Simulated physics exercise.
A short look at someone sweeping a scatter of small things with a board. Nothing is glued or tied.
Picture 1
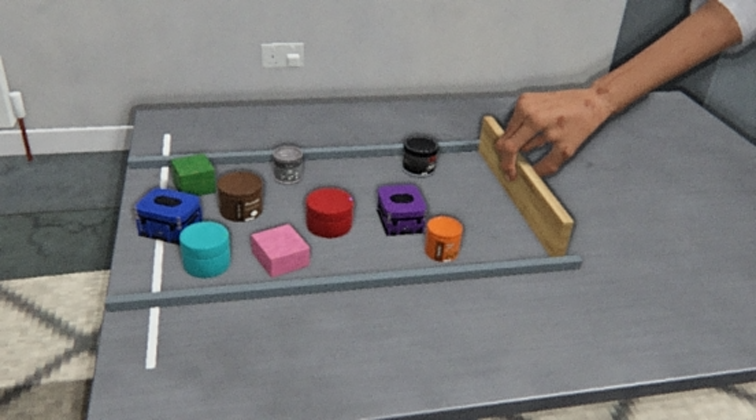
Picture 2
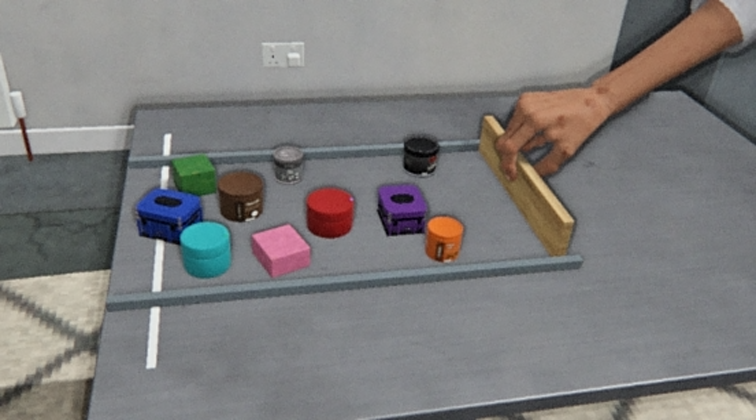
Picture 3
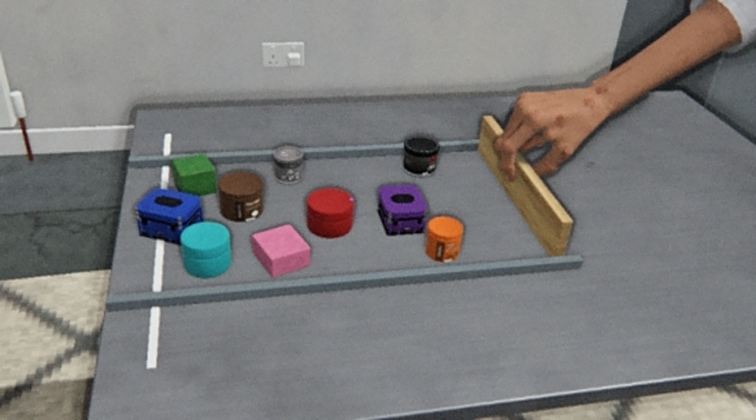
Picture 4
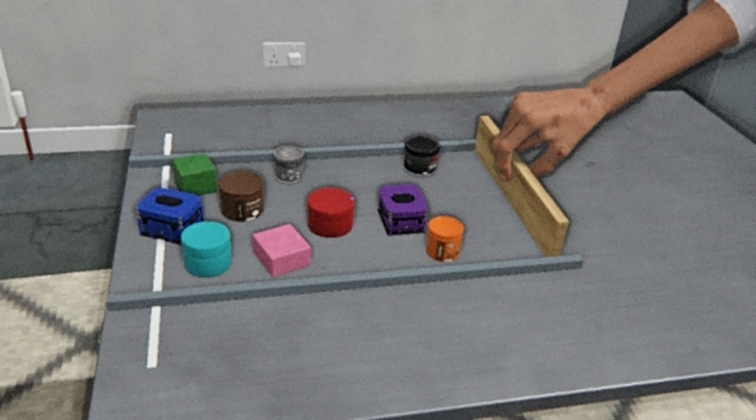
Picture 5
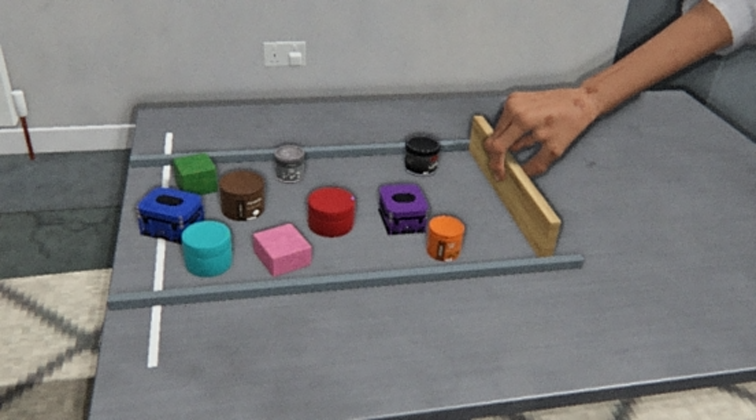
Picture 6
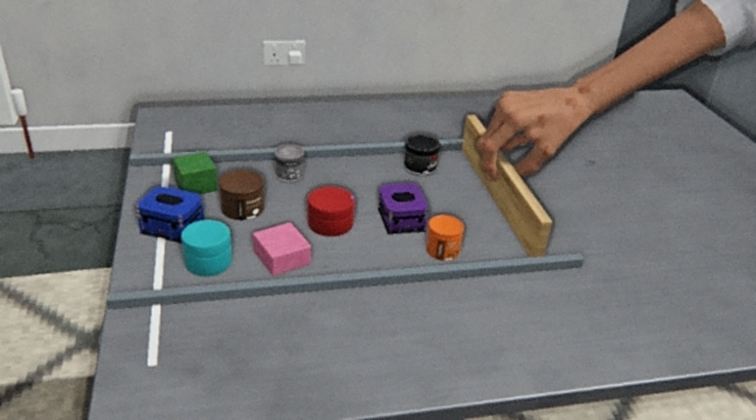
A hand holding a wooden board upright on a grey table, then sliding it slightly left towards scattered colourful small containers.
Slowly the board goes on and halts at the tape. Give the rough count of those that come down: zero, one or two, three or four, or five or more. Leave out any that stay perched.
The number that fall off is five or more.
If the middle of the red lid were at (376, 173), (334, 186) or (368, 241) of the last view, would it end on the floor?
In turn it holds on; does not fall; falls.
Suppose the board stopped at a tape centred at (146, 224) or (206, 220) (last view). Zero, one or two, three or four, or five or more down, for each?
Taking them in turn, five or over; just one or two.
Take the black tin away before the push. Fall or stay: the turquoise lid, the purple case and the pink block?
The turquoise lid goes over; the purple case holds on; the pink block goes over.
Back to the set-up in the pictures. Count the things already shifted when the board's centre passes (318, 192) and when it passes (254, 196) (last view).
By then 6, and 10.
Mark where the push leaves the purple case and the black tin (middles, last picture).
The purple case stops around (138, 227); the black tin around (146, 166).
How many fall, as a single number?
Exactly 6.
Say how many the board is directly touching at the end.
4 of them.
Soon after, none off yet; blue case at rest near (171, 214); green block at rest near (195, 174); turquoise lid at rest near (207, 248).
Then, none off yet; blue case moving near (165, 213); green block moving near (188, 175); turquoise lid moved a little near (181, 250).
At rest, the number that fall off is five or more; fallen, red lid, grey tin, pink block, turquoise lid, green block and blue case.
